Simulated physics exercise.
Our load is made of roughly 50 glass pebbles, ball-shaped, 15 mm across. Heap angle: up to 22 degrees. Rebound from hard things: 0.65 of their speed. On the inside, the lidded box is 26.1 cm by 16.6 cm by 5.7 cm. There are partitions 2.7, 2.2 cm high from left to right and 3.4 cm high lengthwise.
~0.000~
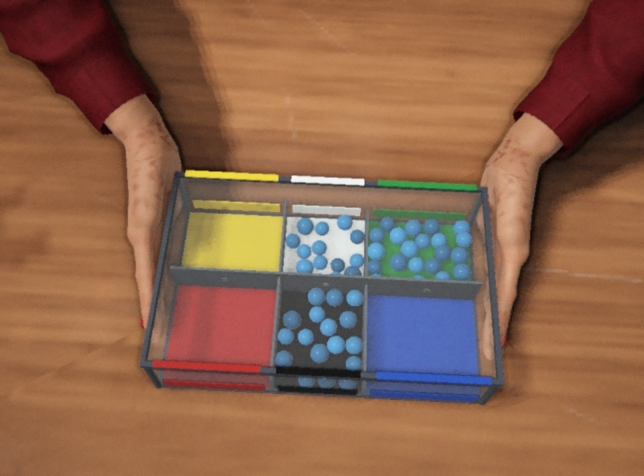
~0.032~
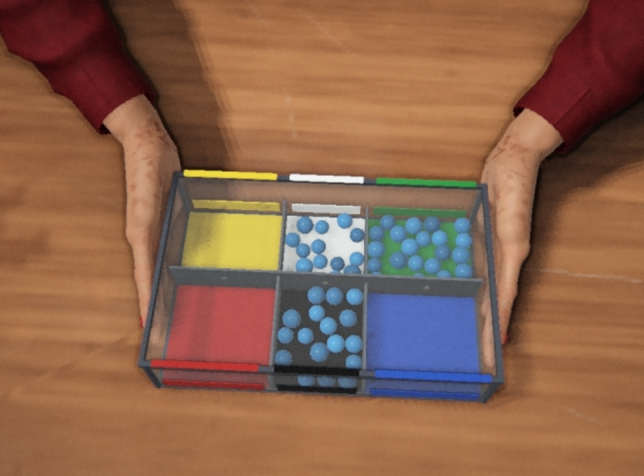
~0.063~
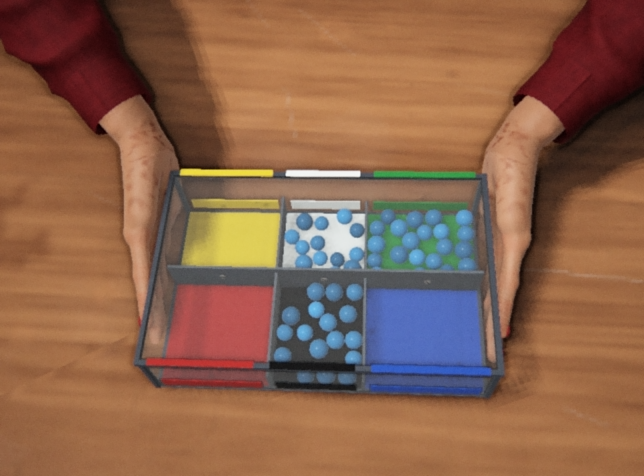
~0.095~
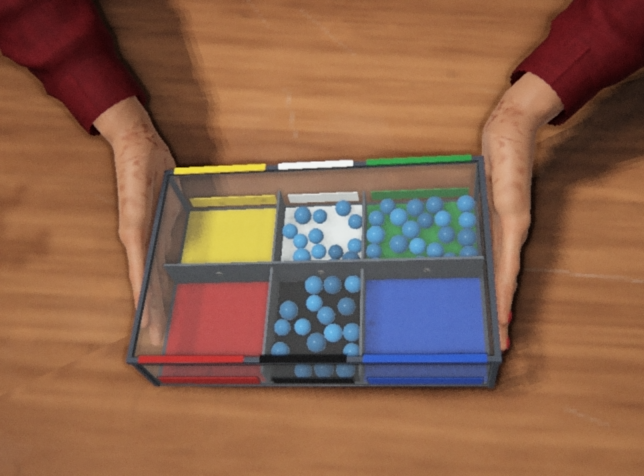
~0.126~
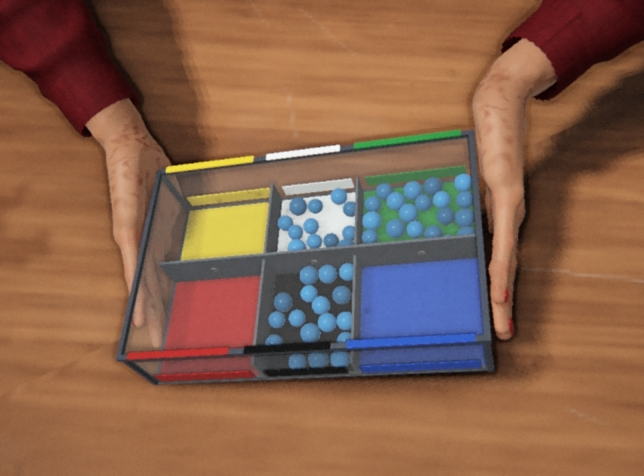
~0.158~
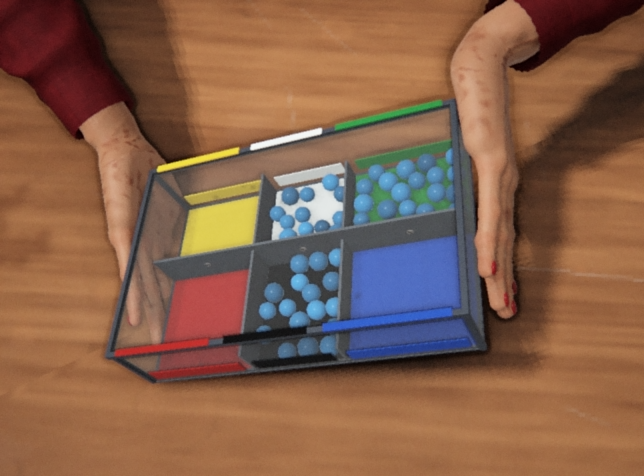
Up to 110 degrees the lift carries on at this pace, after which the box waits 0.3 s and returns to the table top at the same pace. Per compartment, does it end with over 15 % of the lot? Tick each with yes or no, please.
Red - yes; blue - no; green - no; yellow - yes; white - no; black - no.
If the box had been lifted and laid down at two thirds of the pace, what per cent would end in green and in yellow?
In that case green keeps 0 per cent while yellow keeps 65 per cent.
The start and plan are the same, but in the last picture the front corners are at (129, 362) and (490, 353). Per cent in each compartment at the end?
Each compartment ends with, in per cent, red 50, blue 0, green 0, yellow 50, white 0 and black 0.
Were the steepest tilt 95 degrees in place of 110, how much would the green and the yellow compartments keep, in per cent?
Then green would end with 0 per cent and yellow with 65 per cent.
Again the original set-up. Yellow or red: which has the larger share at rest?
Go with yellow, that one ends with more.
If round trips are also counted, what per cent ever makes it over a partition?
Something like 100 per cent of the pieces.
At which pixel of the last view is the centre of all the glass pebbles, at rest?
Once everything settles, the centre is around (223, 262).
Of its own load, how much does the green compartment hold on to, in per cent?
I'd estimate about 0 %.
After 0.73 s, tilt 110 degrees; red 35 %, yellow 55 %, white 10 %.
After 1.12 s, tilt 63 degrees; red 35 %, yellow 65 %.
Then, at 1.58 s, tilt 0 degrees; red 35 %, yellow 65 %.
At rest (2.4 s), red 35 %, blue 0 %, green 0 %, yellow 65 %, white 0 %, black 0 %.
